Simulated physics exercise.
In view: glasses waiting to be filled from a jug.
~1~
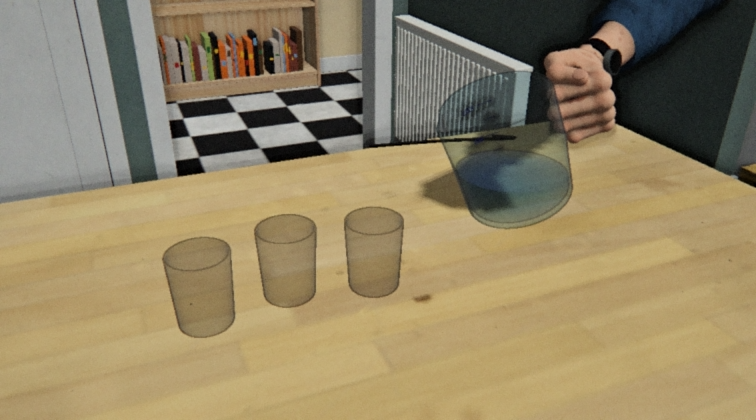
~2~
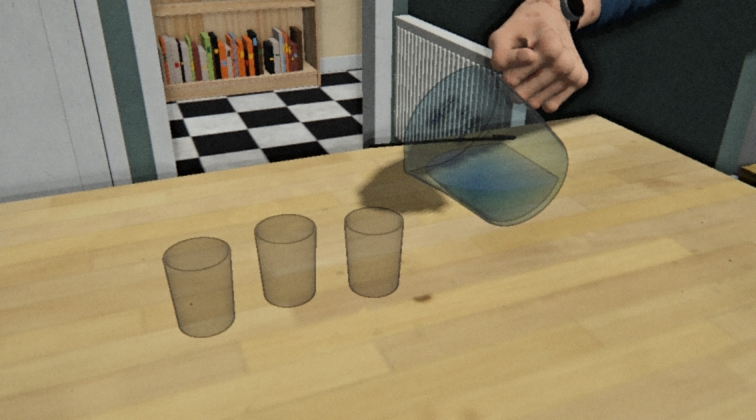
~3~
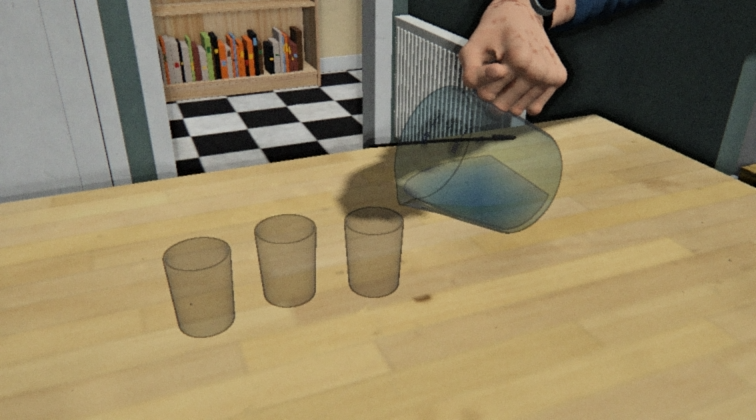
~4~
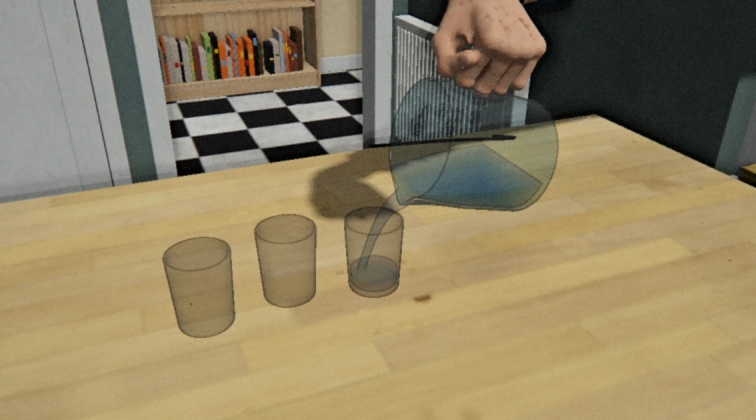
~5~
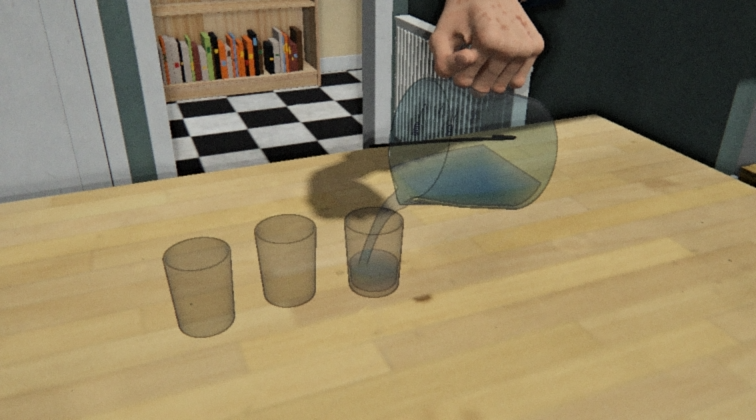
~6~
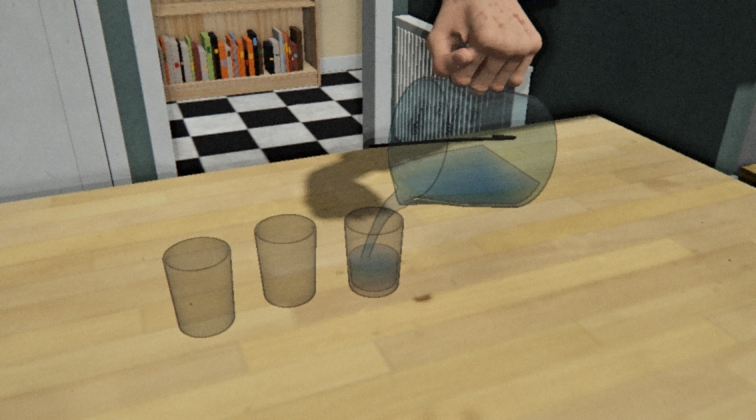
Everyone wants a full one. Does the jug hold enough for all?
What the jug holds runs short.
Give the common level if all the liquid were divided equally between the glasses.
Roughly 70 per cent.
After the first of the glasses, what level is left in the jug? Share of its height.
Roughly 15 per cent.
Shortly, the first is about two thirds full.
Then, the first is done and the jug has about half of its load.
At the finish, the jug is empty with two filled and the next at about a quarter of a serving.
